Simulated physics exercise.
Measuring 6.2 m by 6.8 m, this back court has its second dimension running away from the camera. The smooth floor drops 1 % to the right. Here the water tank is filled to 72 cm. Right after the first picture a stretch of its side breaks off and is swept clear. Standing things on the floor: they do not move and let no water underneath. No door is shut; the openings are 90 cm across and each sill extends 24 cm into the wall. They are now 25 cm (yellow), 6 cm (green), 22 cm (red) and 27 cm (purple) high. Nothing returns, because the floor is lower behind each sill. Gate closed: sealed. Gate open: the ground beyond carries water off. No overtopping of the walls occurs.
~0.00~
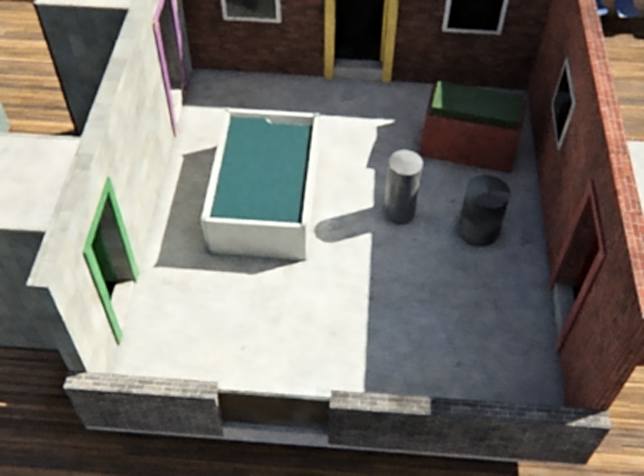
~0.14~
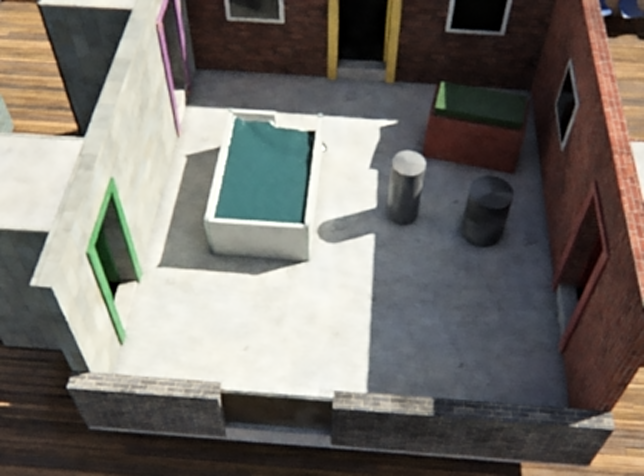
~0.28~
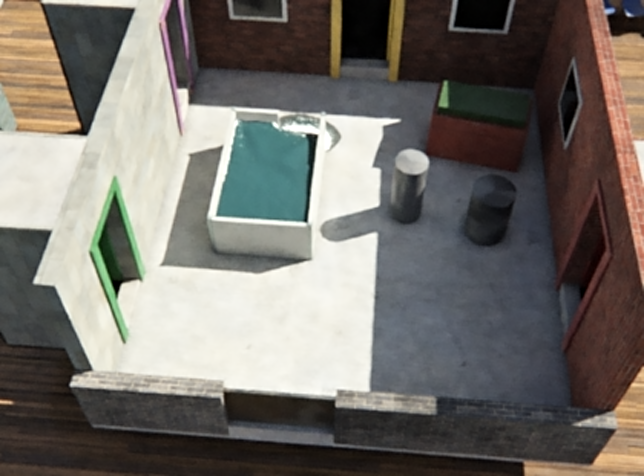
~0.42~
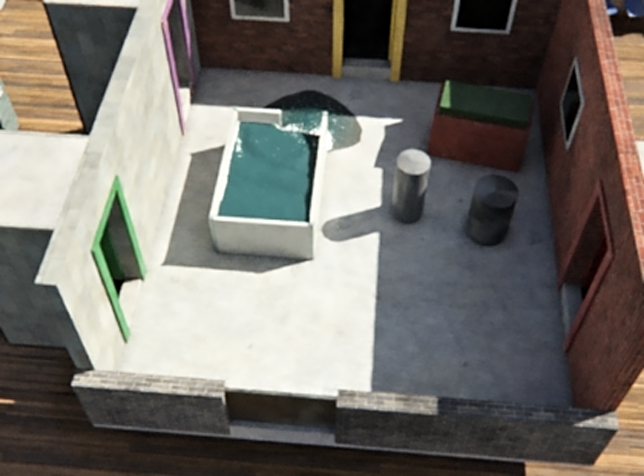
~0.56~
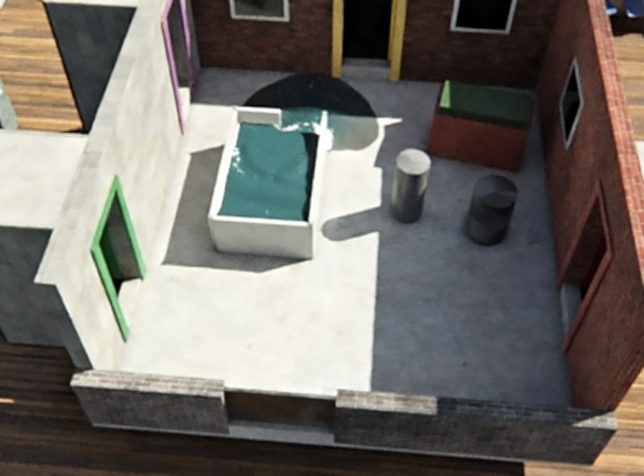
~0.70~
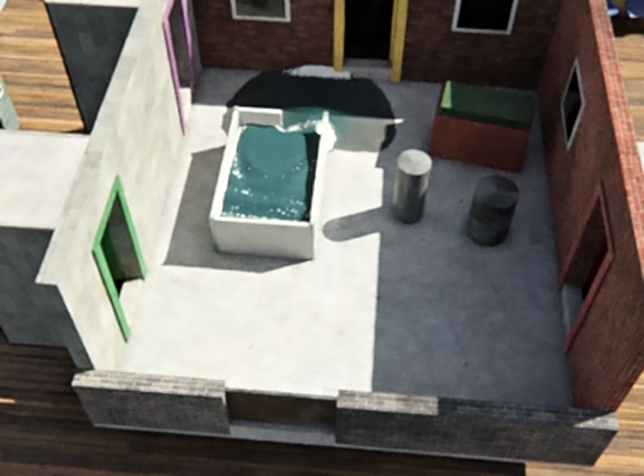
The clip opens on a walled court where a pale rectangular tank of still, blue-green water stands near two cylinders and a green-topped red block. A gap appears in the tank's far side, and water pours out, spreading in a widening dark fan toward the back wall while the tank's surface ripples.
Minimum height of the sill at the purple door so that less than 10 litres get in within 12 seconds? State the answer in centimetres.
Roughly 10 cm.
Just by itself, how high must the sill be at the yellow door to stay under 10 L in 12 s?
Yellow: Roughly 26 cm.
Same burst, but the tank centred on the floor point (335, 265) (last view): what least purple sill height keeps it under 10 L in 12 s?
In that case about 9.5 cm.
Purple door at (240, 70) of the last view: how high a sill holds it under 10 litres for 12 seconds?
Roughly 17 cm.
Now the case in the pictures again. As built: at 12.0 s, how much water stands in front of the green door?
About 3.5 centimetres deep.
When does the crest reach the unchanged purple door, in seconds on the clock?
Approximately 3.0 s.
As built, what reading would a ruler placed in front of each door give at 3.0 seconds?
Yellow door 20 cm, green door 0 cm, red door 0 cm, purple door 13 cm.
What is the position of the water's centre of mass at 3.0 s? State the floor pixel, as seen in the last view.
Centre of mass: About (313, 151) px.
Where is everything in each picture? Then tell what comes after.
The water tank at (264, 168) is whole and still, 72 cm deep; the purple door at (172, 67) is dry, in the first frame.
The front is at a hidden place, 0.3 m from the gap on the far side; 0.2 m2 of floor is wet, 72 cm left at the back, in the second frame.
The front is at a hidden place, 0.8 m from the gap on the far side; 0.6 m2 of floor is wet, 72 cm left at the back, in the third frame.
Water pours out on the far side and has run 1.4 m, to (304, 94); about 6 cm deep outside, 72 cm at the back, in the fourth frame.
The front is at (307, 74), 1.9 m from the gap on the far side; 3.2 m2 of floor is wet, 71 cm left at the back, in the fifth frame.
The front is at (363, 78), 2.0 m from the gap on the far side; 4.2 m2 of floor is wet, 64 cm left at the back; the purple door at (182, 66), 2.2 m from the gap, is still 0.8 m from the nearest water, in the sixth frame.
After 1.4 s water covers 15 % of the floor, deepest (36 cm) near (317, 79); 1 cm at the purple door, 0 litres in over its 27 cm sill.
After 3.0 s water covers 30 % of the floor, deepest (29 cm) near (535, 101); 13 cm at the purple door, 0 litres in over its 27 cm sill.
After 12.0 s water covers 95 % of the floor, deepest (12 cm) near (562, 343); 3 cm at the purple door, 0 litres in over its 27 cm sill.
At the purple door as built, the water arrived by 1.4 s and peaked near 13 cm at 3.0 s.
With a sill of 8.5 cm, 18 litres would have come in within the 12 s; with 11.5 cm, 5 litres. So under 10 litres takes about 10 cm.
